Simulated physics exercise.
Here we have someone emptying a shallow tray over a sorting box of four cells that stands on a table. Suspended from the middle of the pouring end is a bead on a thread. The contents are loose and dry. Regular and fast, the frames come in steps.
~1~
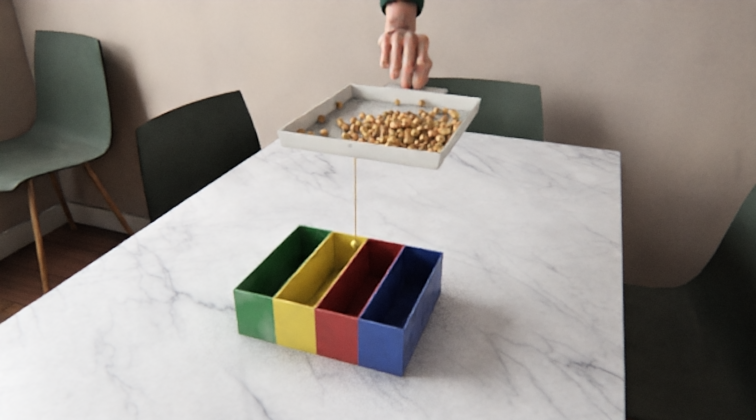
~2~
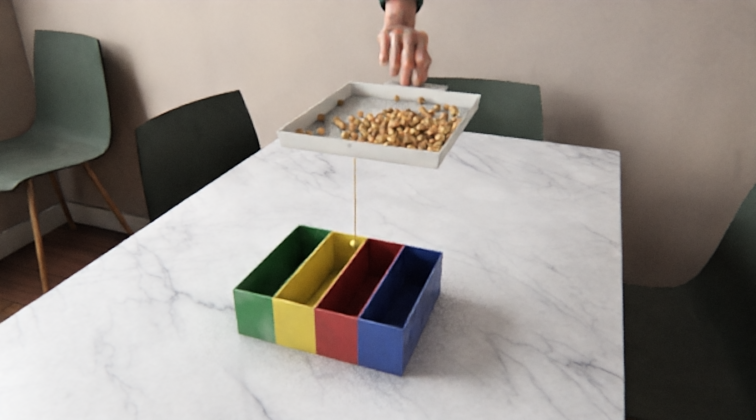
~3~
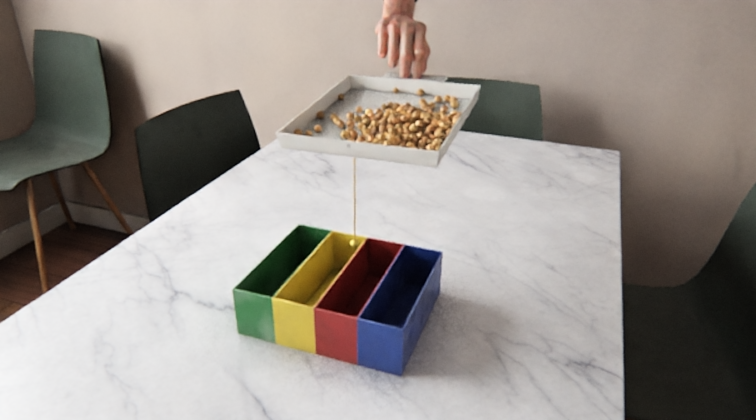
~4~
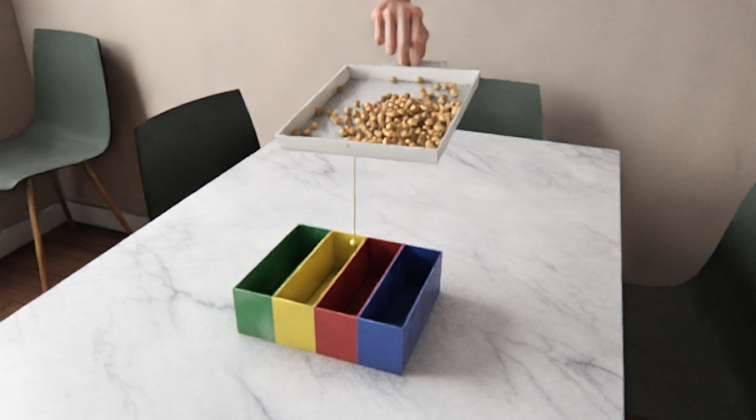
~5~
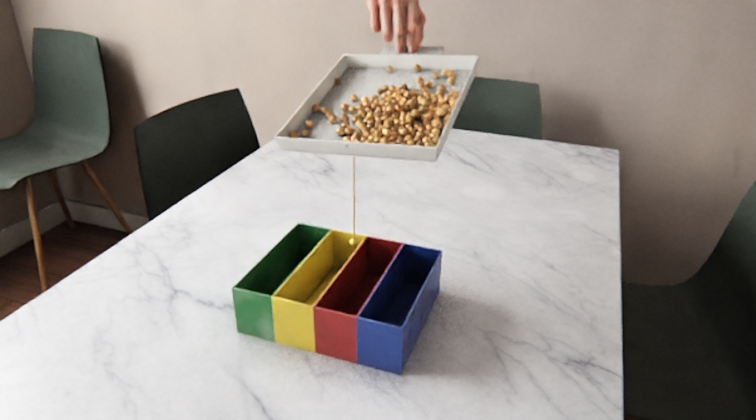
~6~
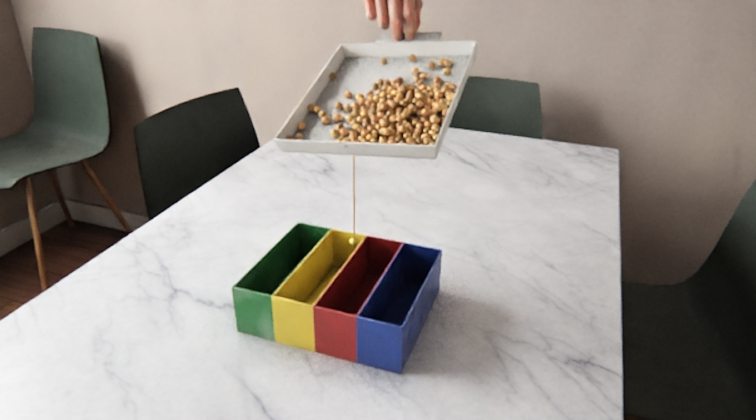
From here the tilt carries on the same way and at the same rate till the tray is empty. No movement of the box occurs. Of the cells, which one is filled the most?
The green cell is filled the most.
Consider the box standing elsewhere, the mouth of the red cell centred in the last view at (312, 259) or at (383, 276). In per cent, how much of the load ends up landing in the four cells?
First case 100 in a hundred, second case 40 in a hundred.
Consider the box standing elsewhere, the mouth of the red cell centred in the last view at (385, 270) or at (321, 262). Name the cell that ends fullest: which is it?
The first placing favours the green one, while the second favours that yellow cell.
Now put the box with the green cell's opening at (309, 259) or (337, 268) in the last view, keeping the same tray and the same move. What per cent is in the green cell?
Respectively 30 % and 10 %.
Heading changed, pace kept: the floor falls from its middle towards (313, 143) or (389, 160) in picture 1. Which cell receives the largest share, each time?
Try 1 - green; try 2 - the blue one.
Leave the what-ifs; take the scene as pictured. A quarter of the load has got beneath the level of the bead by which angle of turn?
It sits at roughly 90°.
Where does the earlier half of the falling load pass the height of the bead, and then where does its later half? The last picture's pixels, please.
(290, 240) for the early half, (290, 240) for the late half.
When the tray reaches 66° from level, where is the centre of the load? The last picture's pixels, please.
Somewhere about (337, 129).
Soon, tray tipped steeply; nearly all on the tray; a stray few in the green cell; a stray few in the red cell; a small part falling or outside the box.
A while on, tray tipped past a quarter turn; a small part on the tray; about half in the green cell; a small part in the yellow cell; a small part in the red cell; a stray few in the blue cell; about a third falling or outside the box.
Towards the end, tray tipped past a quarter turn; about half in the green cell; a small part in the yellow cell; a small part in the red cell; a stray few in the blue cell; about a quarter falling or outside the box.
Finally, tray tipped past a quarter turn; about half in the green cell; a small part in the yellow cell; a small part in the red cell; a stray few in the blue cell; about a quarter outside the box.
